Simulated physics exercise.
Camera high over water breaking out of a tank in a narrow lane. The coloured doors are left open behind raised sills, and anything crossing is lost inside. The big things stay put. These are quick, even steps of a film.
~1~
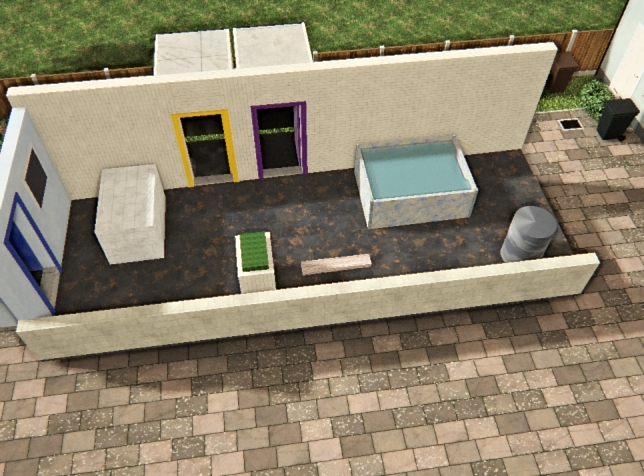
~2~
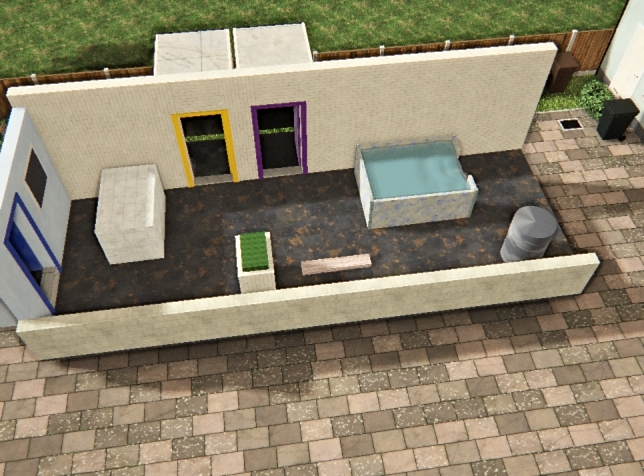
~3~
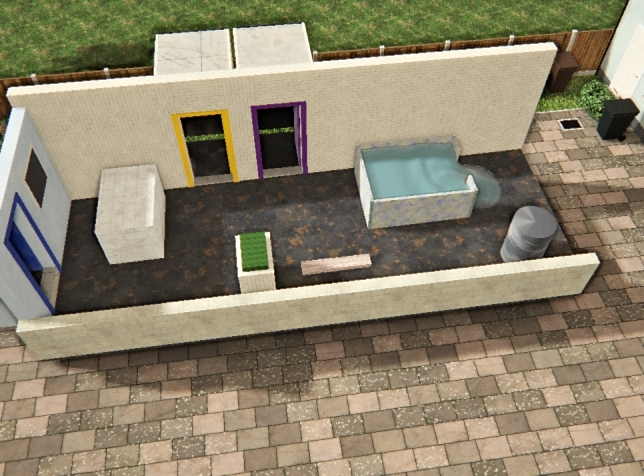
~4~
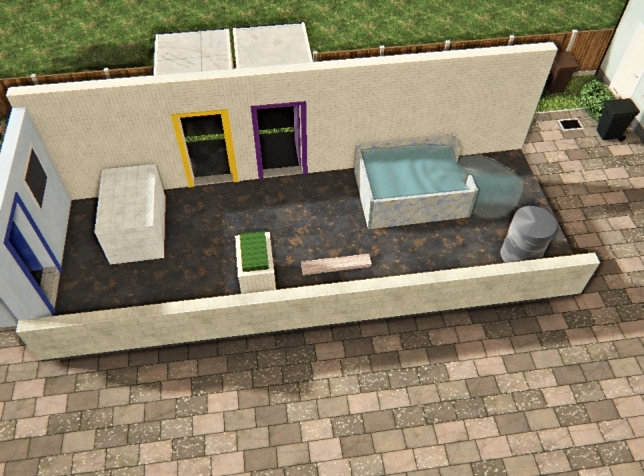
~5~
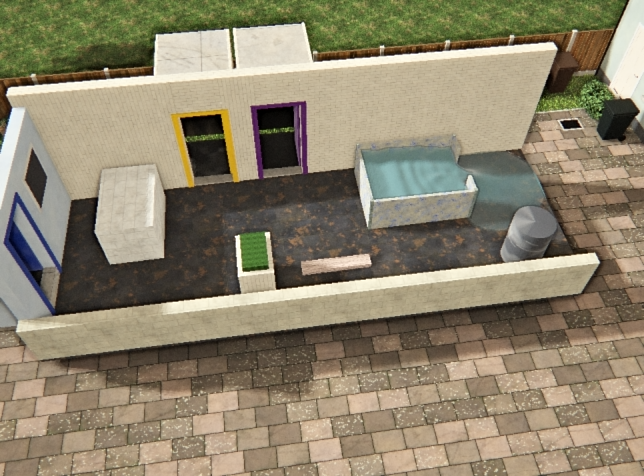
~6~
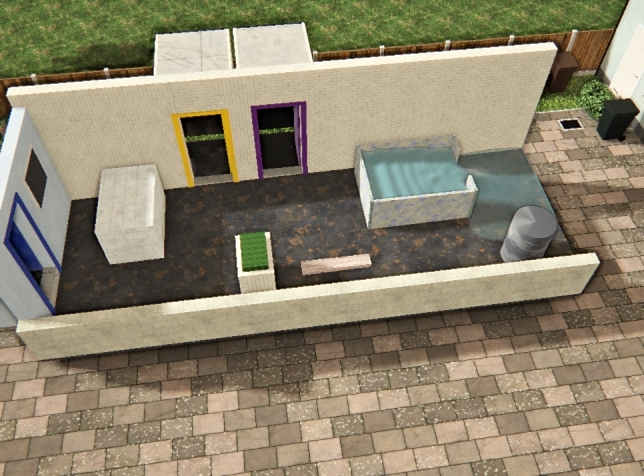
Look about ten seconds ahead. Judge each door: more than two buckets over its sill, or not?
As I see it, the yellow door will allow in no excess, the purple door will allow in no excess, the blue door will allow in no excess.
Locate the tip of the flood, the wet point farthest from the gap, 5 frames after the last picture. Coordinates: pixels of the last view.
My best guess is about (554, 252).
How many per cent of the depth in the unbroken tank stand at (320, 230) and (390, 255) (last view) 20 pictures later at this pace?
Estimate, in order: 0 and 0 percent.
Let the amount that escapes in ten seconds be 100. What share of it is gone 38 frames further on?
By my reckoning, 80 %.
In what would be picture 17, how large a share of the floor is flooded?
It should be close to 15 %.
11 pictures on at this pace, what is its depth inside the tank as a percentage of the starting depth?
Around 58 percent.
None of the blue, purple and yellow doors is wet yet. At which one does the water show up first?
That's the purple door.
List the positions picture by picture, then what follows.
The first frame shows the water tank at (415, 170) is whole and still.
In the second frame, the front is at a hidden place, out from the gap at (459, 180).
In the third frame, water pours out at (458, 181) and has run to (498, 192).
In the fourth frame, water pours out at (458, 182) and has run to (521, 183).
In the fifth frame, water pours out at (458, 181) and has run to (543, 195).
In the sixth frame, water pours out at (458, 181) and has run to a hidden place.
A moment on, water covers 15 % of the floor; the yellow door not reached, the purple door not reached, the blue door not reached.
Next, water covers 15 % of the floor; the yellow door not reached, the purple door not reached, the blue door not reached.
Then, water covers 15 % of the floor; the yellow door not reached, the purple door not reached, the blue door not reached.
Later, water covers 15 % of the floor; the yellow door not reached, the purple door wet at the sill, nothing in, the blue door not reached.
In the end, water covers 15 % of the floor; the yellow door not reached, the purple door wet at the sill, nothing in, the blue door not reached.
